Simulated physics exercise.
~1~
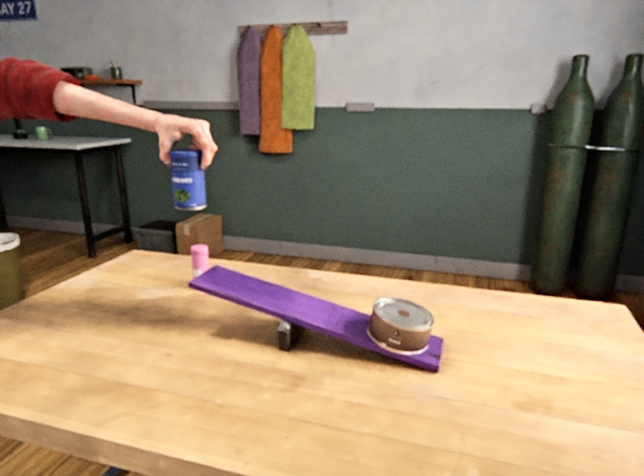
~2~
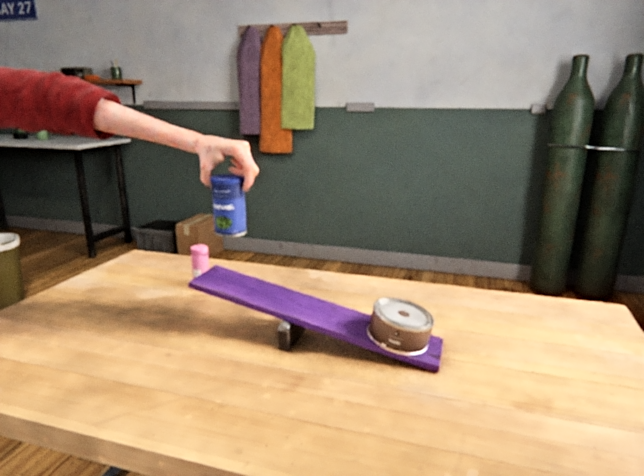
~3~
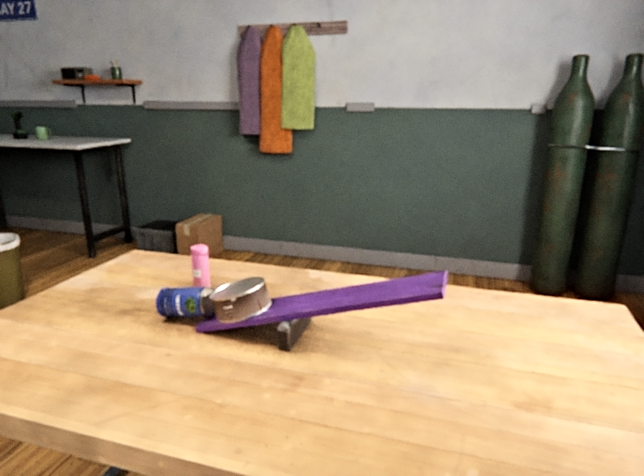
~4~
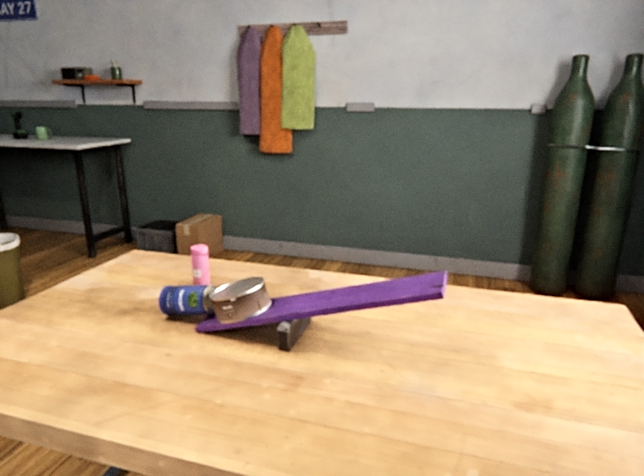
A hand holds a blue tin over the raised left end of a purple plank, moves it right and lowers it, and then the plank is tipped the other way, the blue tin on its side beside a brown tub at the lowered left end, near a still pink shaker.
